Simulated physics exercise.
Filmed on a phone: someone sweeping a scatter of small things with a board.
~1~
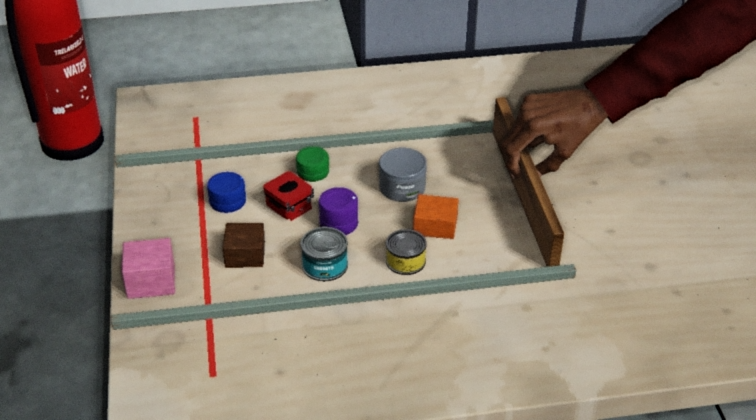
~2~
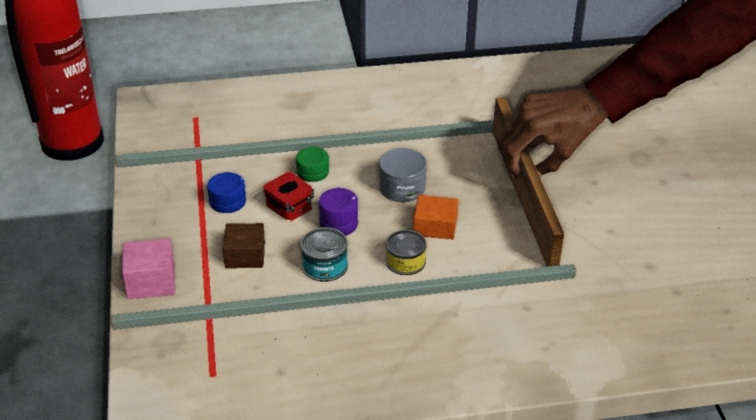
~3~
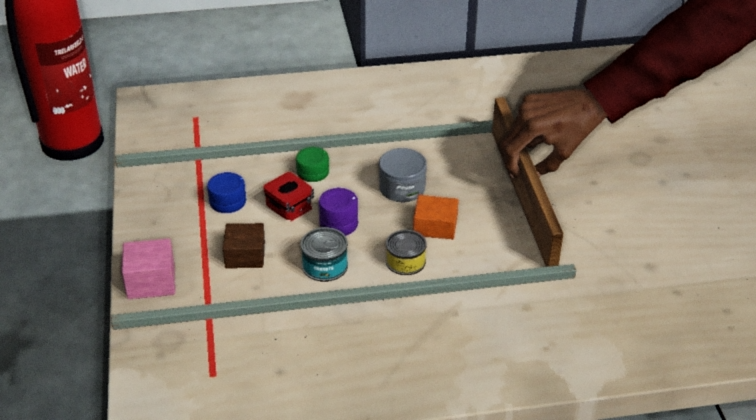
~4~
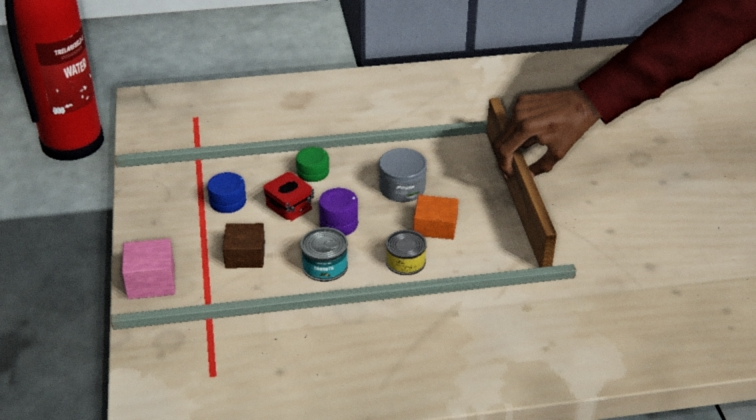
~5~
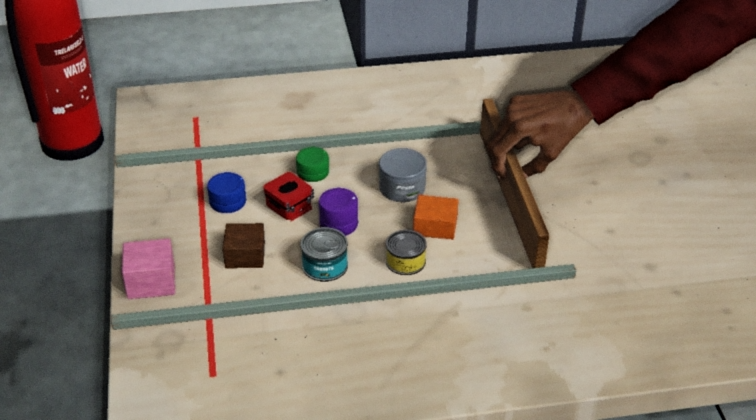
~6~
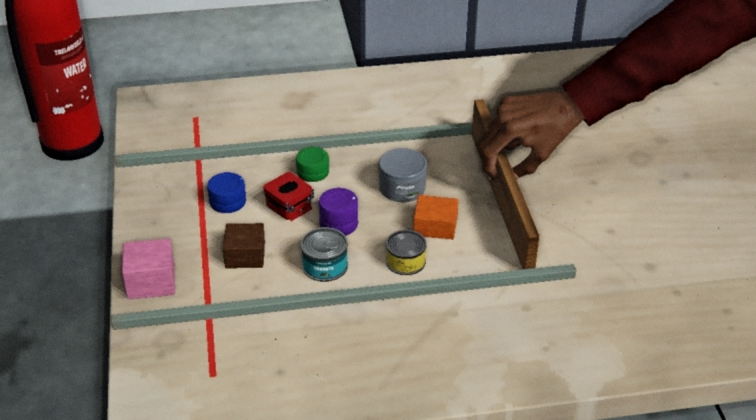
A hand held a wooden board still at the right of some scattered blocks, lids and small pots, then slid it slightly left between two rails, while the objects and the red tape stayed put.
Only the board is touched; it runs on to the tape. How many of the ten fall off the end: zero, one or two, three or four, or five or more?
Here the number that fall off is one or two.
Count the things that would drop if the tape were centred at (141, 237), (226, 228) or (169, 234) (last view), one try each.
It would be 5, 0 and 5.
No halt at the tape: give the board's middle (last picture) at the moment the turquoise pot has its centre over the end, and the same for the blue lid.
Near (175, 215) and (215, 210).
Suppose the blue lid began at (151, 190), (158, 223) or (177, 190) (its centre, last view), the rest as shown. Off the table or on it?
In that order, it drops off; remains up; goes over.
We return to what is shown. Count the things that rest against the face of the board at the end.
In contact: 4.
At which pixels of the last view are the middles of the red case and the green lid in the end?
The red case stops around (137, 191); the green lid around (183, 173).
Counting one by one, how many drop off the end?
In all, 2 of them.
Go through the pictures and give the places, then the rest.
Pink block (149, 268); blue lid (227, 193); brown block (244, 245); board (525, 179); tape (203, 230), in the first picture.
Blue lid (227, 193); turquoise pot (325, 254), in the second picture.
Brown block (244, 246); green lid (313, 164), in the third picture.
Pink block (149, 269); orange block (436, 217), in the fourth picture.
Blue lid (227, 193); purple lid (339, 212), in the fifth picture.
Pink block (149, 269); blue lid (227, 193); brown block (244, 246); board (503, 181); tape (203, 230), in the sixth picture.
Soon after, none off yet; pink block at rest near (149, 269); blue lid at rest near (227, 193); brown block at rest near (244, 246).
In the end, the number that fall off is one or two; gone, blue lid and pink block.
